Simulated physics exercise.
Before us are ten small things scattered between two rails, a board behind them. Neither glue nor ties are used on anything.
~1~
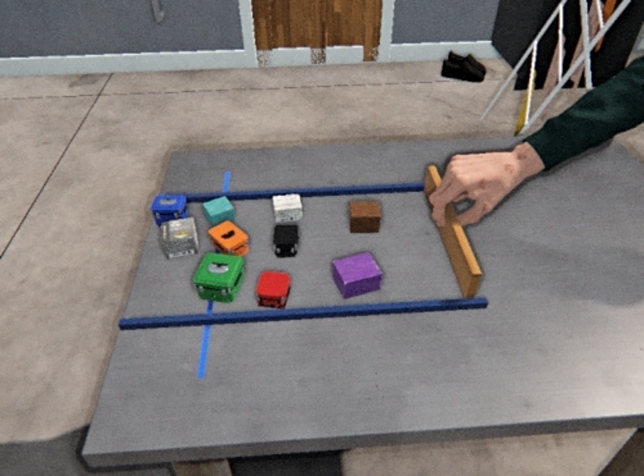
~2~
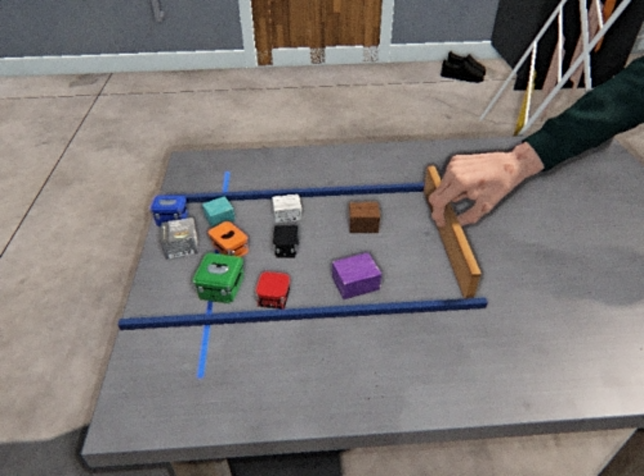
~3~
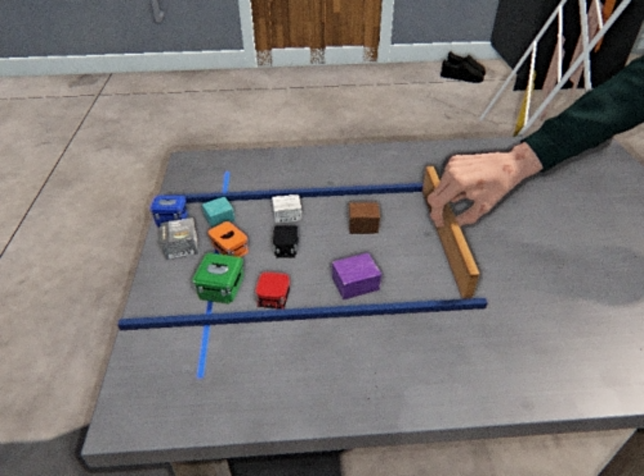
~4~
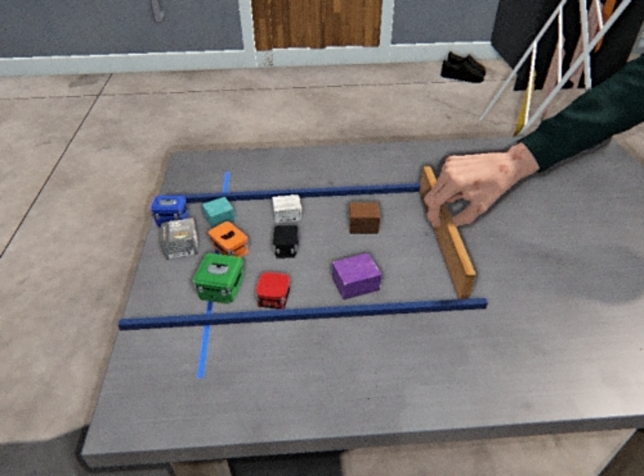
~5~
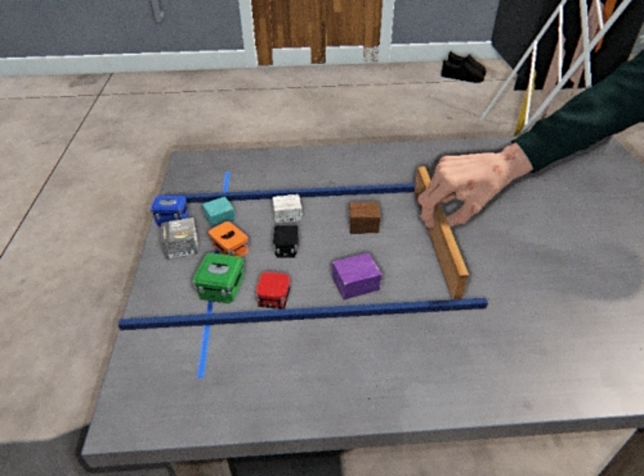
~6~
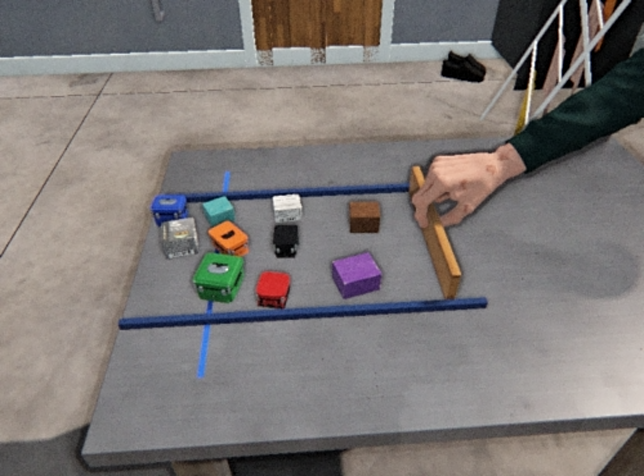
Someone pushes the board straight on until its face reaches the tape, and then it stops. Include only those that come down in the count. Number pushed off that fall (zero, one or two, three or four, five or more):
So in the end, no bits get shoved clean off.
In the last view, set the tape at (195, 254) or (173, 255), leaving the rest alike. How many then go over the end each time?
In that order 3 and 6.
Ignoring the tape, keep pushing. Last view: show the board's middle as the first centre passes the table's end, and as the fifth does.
At the first moment about (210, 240), at the next about (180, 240).
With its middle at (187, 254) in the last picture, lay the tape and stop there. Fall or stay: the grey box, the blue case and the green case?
In short: Grey box gone, blue case gone, green case gone.
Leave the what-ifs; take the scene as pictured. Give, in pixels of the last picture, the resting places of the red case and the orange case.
Near (154, 302) and (176, 243).
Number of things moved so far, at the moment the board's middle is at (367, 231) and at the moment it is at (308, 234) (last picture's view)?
First 2, after that 3.
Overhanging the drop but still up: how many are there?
That would be 3.
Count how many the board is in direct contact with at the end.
The answer is 4.
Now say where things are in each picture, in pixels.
Blue case (170, 211); grey box (180, 238); turquoise block (219, 212); board (448, 227); tape (217, 253), in the first frame.
Grey box (179, 238); black case (286, 242), in the second frame.
Turquoise block (219, 213); orange case (229, 242), in the third frame.
Blue case (170, 211); board (443, 227), in the fourth frame.
Grey box (180, 239); green case (220, 278), in the fifth frame.
Blue case (170, 211); grey box (180, 238); turquoise block (219, 212); board (431, 228); tape (217, 252), in the sixth frame.
Early on, none off yet; blue case at rest near (170, 211); grey box at rest near (180, 238); turquoise block at rest near (219, 212).
Finally, the number that fall off is zero.
